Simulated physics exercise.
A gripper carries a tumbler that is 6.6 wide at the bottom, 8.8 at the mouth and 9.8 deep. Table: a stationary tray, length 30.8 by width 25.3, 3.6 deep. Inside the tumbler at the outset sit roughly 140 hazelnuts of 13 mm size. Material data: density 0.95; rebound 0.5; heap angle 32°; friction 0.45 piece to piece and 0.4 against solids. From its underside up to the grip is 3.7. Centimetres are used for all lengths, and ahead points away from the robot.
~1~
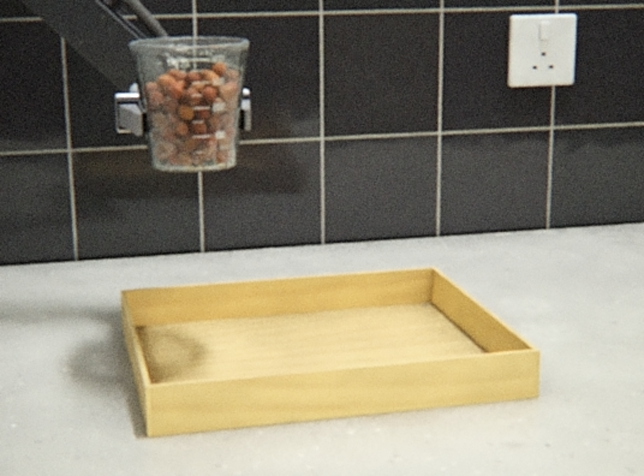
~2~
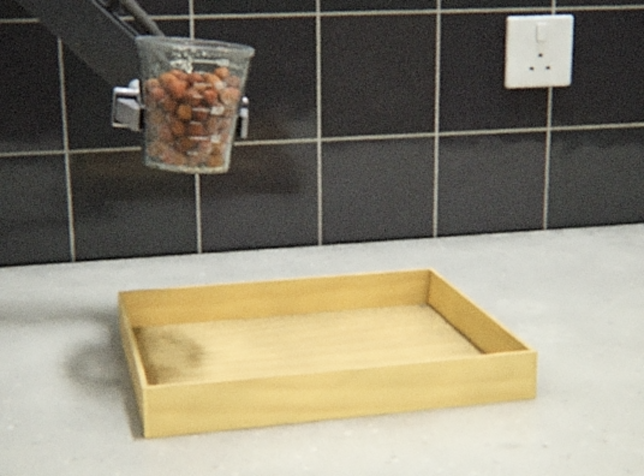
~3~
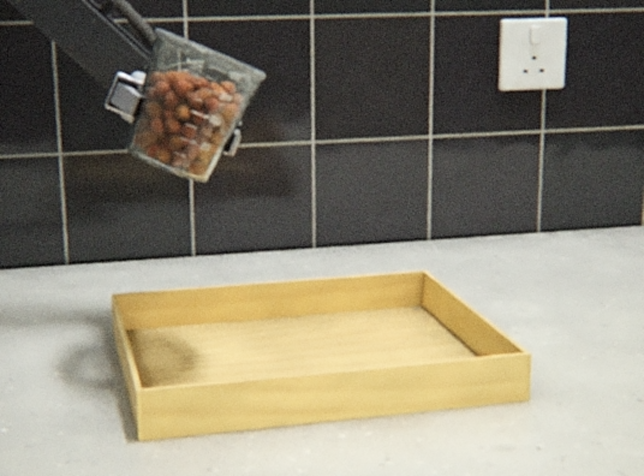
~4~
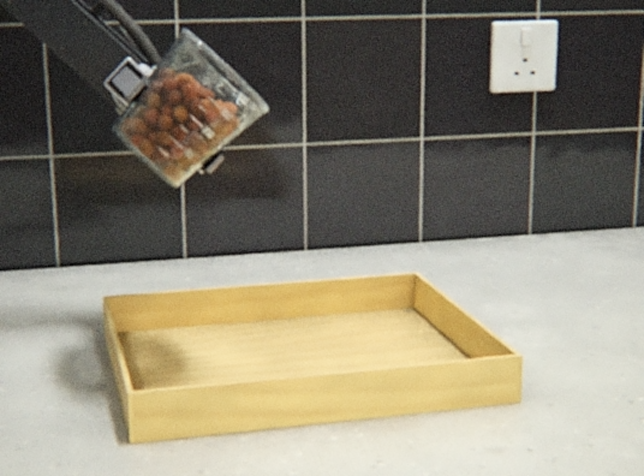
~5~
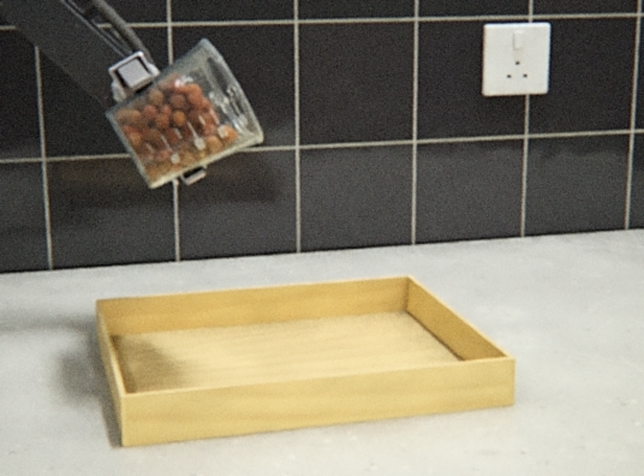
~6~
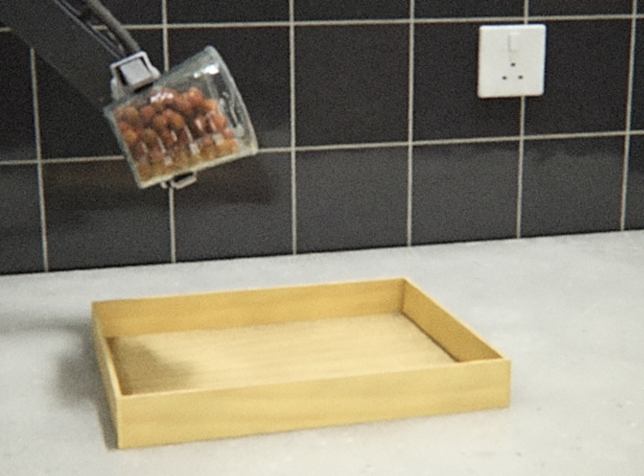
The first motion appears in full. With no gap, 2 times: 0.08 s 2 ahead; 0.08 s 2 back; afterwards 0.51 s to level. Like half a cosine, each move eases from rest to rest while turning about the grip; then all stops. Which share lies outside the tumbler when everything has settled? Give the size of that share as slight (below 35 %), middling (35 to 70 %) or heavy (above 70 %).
Slight.
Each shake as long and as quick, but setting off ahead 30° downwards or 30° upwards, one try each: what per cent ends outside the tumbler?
Roughly 15 per cent, then 30 per cent.
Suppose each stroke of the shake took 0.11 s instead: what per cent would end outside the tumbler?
In that case some 20 per cent.
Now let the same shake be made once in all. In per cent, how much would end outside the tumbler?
Near 20 per cent.
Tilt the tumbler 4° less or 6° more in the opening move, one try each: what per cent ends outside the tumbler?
About 20 per cent for the first try and 40 per cent for the second.
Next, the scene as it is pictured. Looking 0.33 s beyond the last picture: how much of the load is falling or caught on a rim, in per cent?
I'd reckon close to 9 per cent.
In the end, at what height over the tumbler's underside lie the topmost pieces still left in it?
About 8.5 cm.
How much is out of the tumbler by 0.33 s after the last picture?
Near 20 per cent so far.
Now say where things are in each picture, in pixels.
In the first picture, the tumbler middle at (192, 106), level; upper third of the load around (193, 88), from x 150 to 230, top at y 65; 139 in the tumbler.
In the second picture, the tumbler middle at (190, 107), tilted 7° forward; upper third of the load around (186, 88), from x 150 to 235, top at y 70.
In the third picture, the tumbler middle at (188, 110), tilted 24° forward; upper third of the load around (186, 93), from x 140 to 240, top at y 75.
In the fourth picture, the tumbler middle at (184, 115), tilted 45° forward; upper third of the load around (180, 98), from x 130 to 235, top at y 75.
In the fifth picture, the tumbler middle at (180, 122), tilted 62° forward; upper third of the load around (177, 104), from x 120 to 235, top at y 80.
In the sixth picture, the tumbler middle at (176, 125), tilted 69° forward; upper third of the load around (171, 111), from x 120 to 235, top at y 95; 139 in the tumbler.
Then, 0.33 s on, tilted 69° forward, highest piece 23 above the table; 111 in the tumbler, 15 in the tray, 13 in flight or on a rim.
Then, 0.66 s on, tilted 17° forward, highest piece 26 above the table; 101 in the tumbler, 38 in the tray.
Then, 1.03 s on, level, highest piece 26 above the table; 101 in the tumbler, 38 in the tray.
Then, 2.08 s on, level, highest piece 26 above the table; 101 in the tumbler, 38 in the tray.
In the end, 101 in the tumbler, 38 in the tray. That is 27 % outside the tumbler.
